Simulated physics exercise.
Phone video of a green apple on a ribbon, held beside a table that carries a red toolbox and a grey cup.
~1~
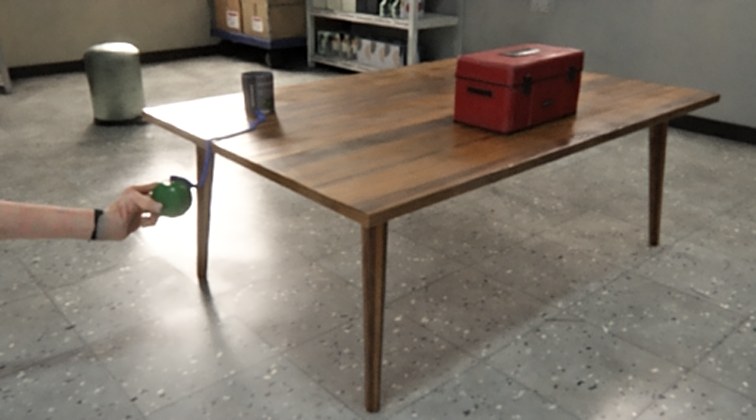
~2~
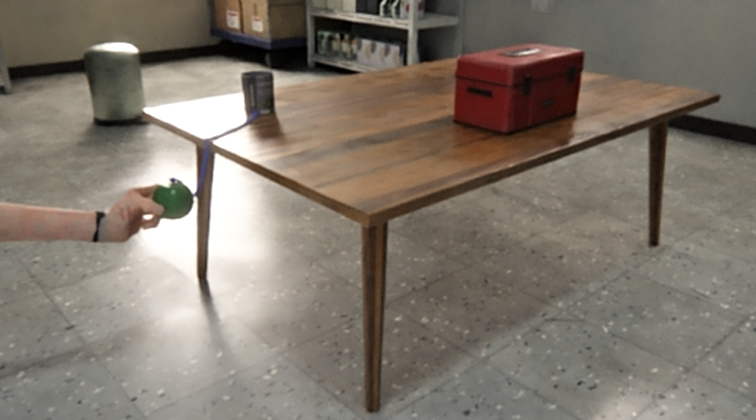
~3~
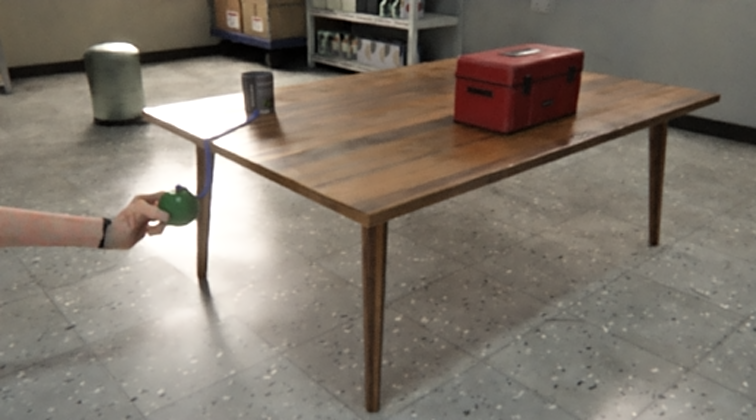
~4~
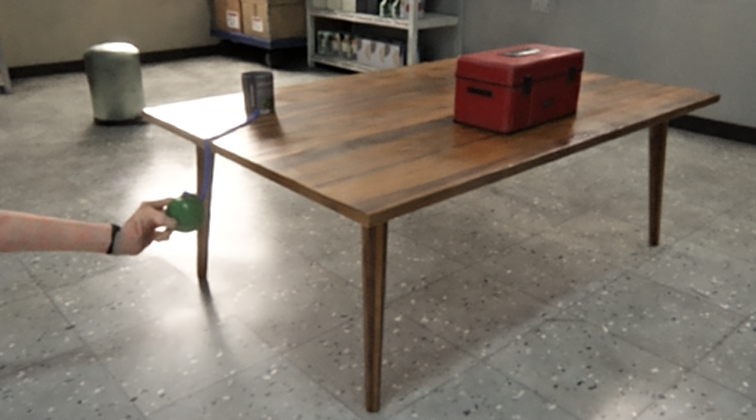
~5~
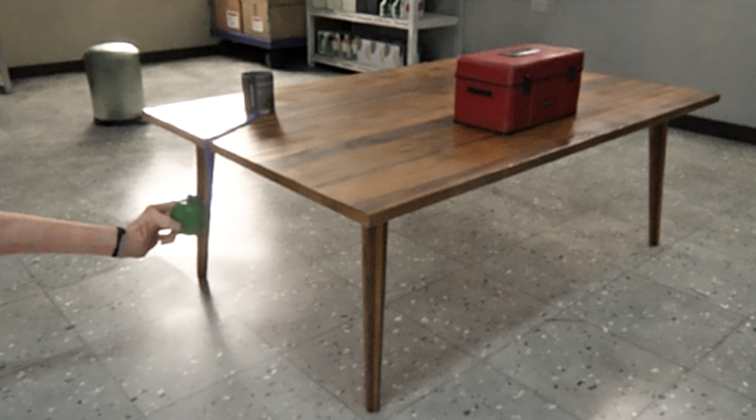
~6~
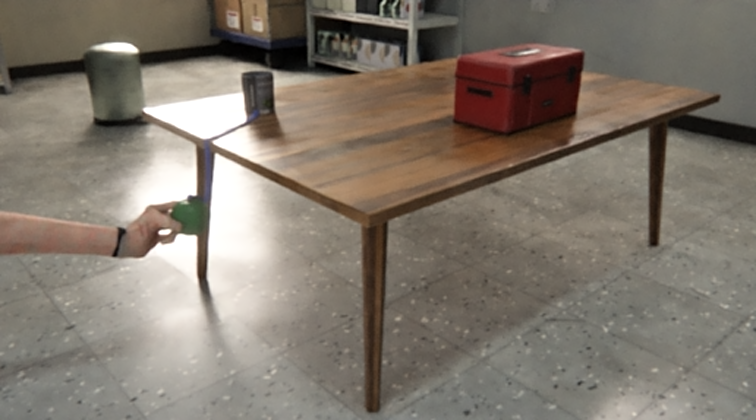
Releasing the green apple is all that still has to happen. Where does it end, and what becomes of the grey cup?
So the green apple goes right down while the grey cup tips over the side.
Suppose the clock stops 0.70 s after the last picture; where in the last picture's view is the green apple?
It is near (202, 326) at that moment.
Then, 0.38 s on from there, apple on the floor near (208, 328); toolbox in place; cup tugged along near (159, 131).
Then, 0.70 s on from there, apple on the floor near (202, 326); toolbox in place; cup down on the floor.
In the end, apple on the floor near (163, 337); toolbox in place; cup down on the floor. The green apple drops all the way and the grey cup is dragged off.
